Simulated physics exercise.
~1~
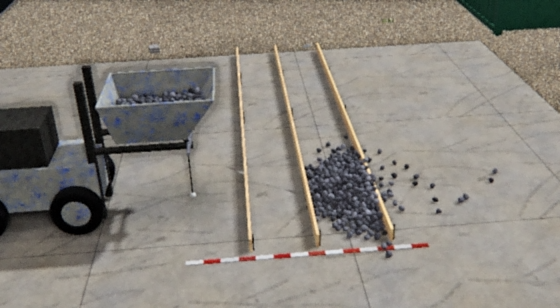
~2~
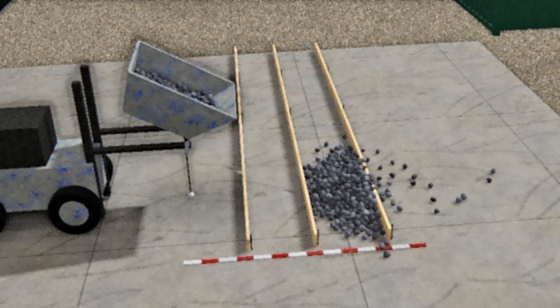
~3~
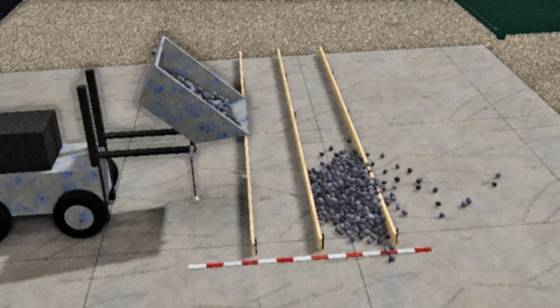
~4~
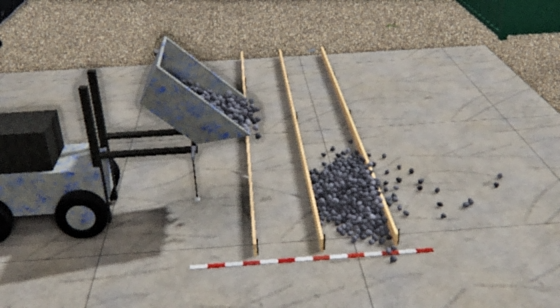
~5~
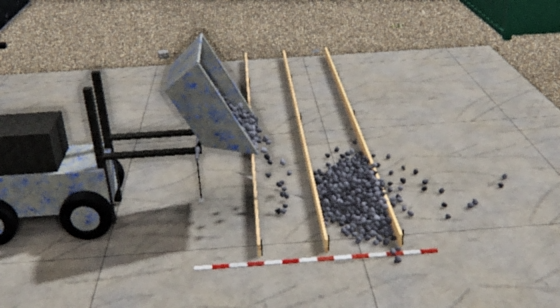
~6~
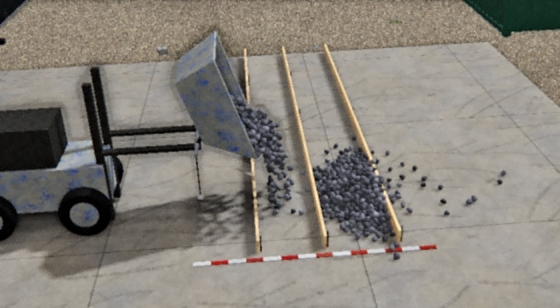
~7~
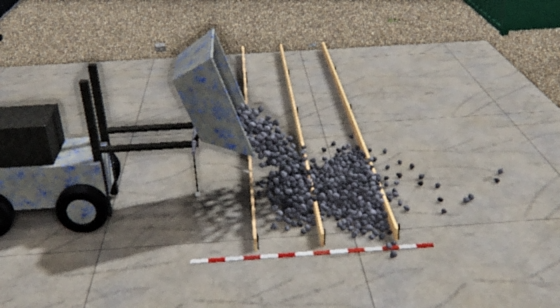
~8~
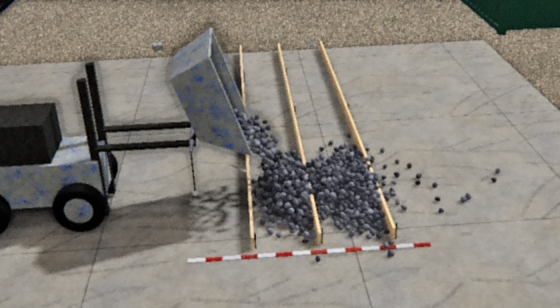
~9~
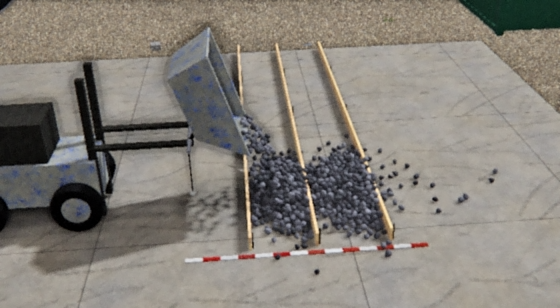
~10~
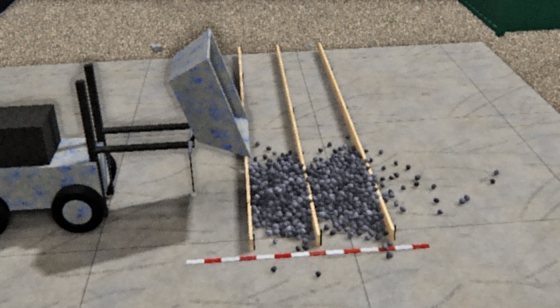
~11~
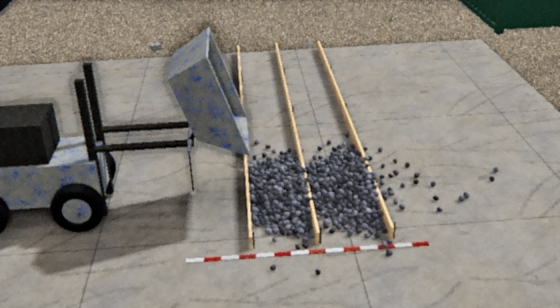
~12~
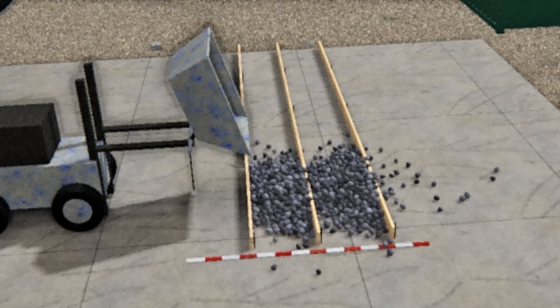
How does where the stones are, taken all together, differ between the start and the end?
At the start the stones are split between the raised skip on the left and a pile on the floor in the right-hand bay. At the end they all lie on the floor, mostly across both bays, so their middle is lower and further right.
